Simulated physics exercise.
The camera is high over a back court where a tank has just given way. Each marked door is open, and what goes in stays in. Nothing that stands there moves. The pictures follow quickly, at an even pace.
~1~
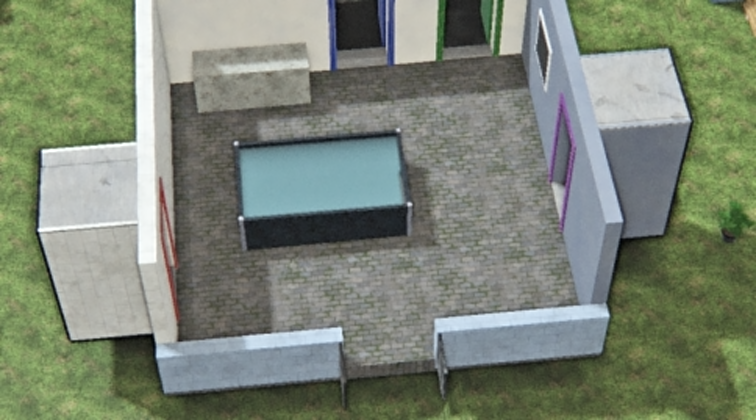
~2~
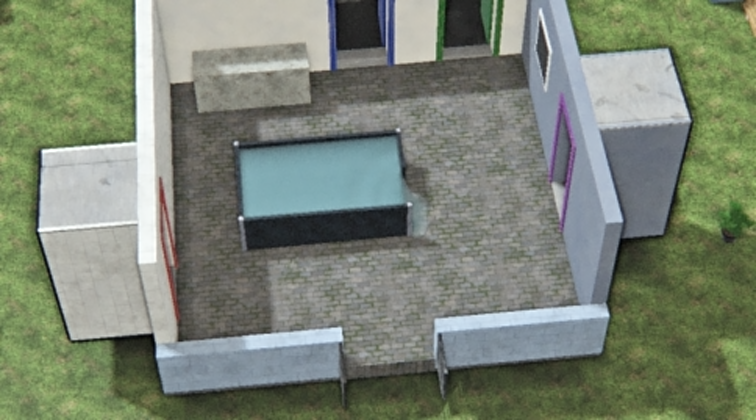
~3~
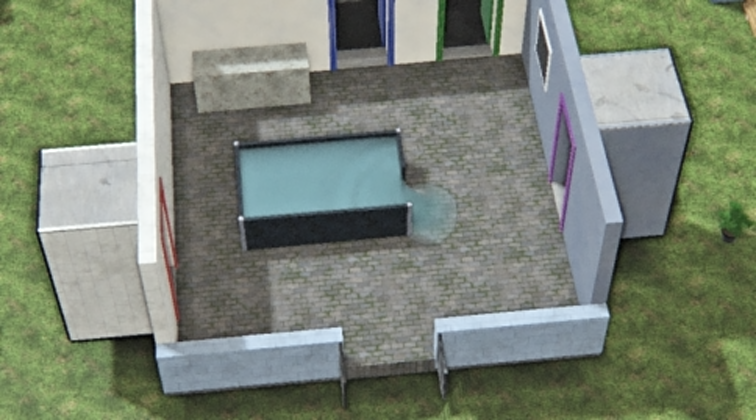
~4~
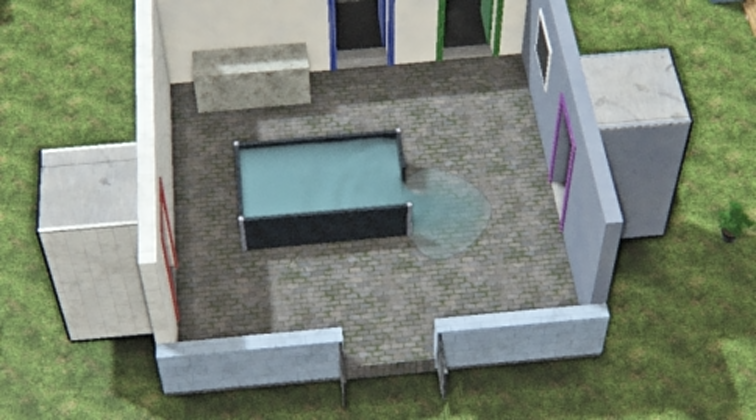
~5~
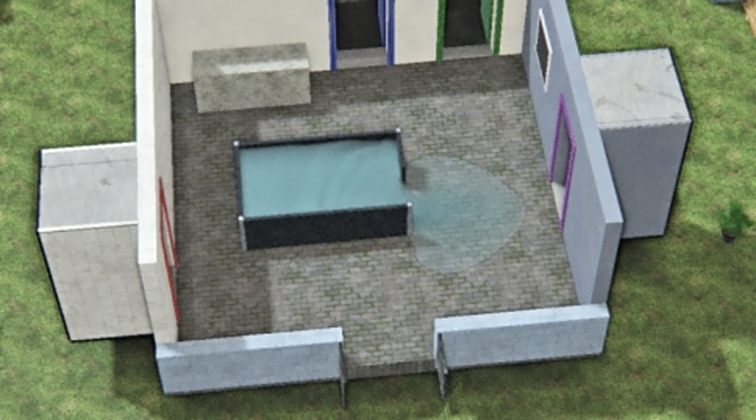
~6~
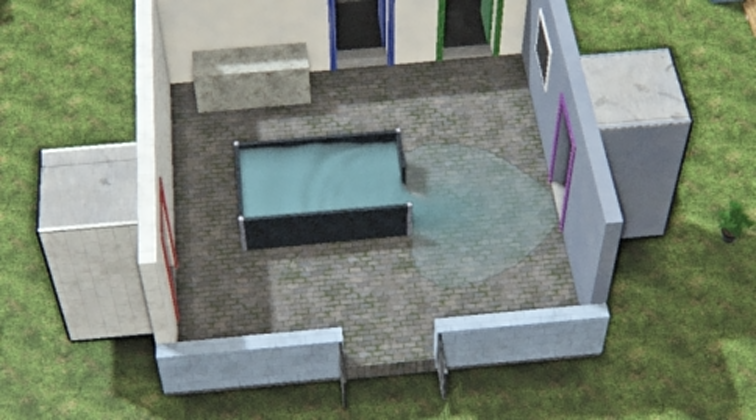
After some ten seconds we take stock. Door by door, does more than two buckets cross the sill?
In the end: The red door admits no more than that; the blue door admits no more than that; the purple door lets in a lot; the green door lets in a lot.
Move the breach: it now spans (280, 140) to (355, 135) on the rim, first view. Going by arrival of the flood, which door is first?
That is the blue one.
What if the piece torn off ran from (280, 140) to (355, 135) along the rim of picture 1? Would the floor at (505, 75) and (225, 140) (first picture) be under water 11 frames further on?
One after the other: Under water, covered.
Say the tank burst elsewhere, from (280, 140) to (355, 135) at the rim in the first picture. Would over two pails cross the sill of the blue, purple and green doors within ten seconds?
My reading: The blue door lets more in, the purple door lets less in, the green door lets more in.
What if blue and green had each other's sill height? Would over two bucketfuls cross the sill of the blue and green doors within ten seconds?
In short: Blue takes less, green lets less in.
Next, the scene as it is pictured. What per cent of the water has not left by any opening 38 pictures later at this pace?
Some 82 per cent.
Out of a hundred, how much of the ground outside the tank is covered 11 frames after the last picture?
Near 30 in a hundred.
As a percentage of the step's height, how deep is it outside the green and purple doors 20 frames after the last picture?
Near 250 and 320 in a hundred.
A moment on, water covers 25 % of the floor; the red door not reached, the blue door not reached, the purple door over two buckets in, the green door not reached.
Next, water covers 30 % of the floor; the red door not reached, the blue door not reached, the purple door far over two buckets in, the green door not reached.
Then, water covers 40 % of the floor; the red door not reached, the blue door not reached, the purple door far over two buckets in, the green door under two buckets in.
Later, water covers 75 % of the floor; the red door wet at the sill, nothing in, the blue door wet at the sill, nothing in, the purple door far over two buckets in, the green door over two buckets in.
In the end, water covers 90 % of the floor; the red door wet at the sill, nothing in, the blue door wet at the sill, nothing in, the purple door far over two buckets in, the green door far over two buckets in.
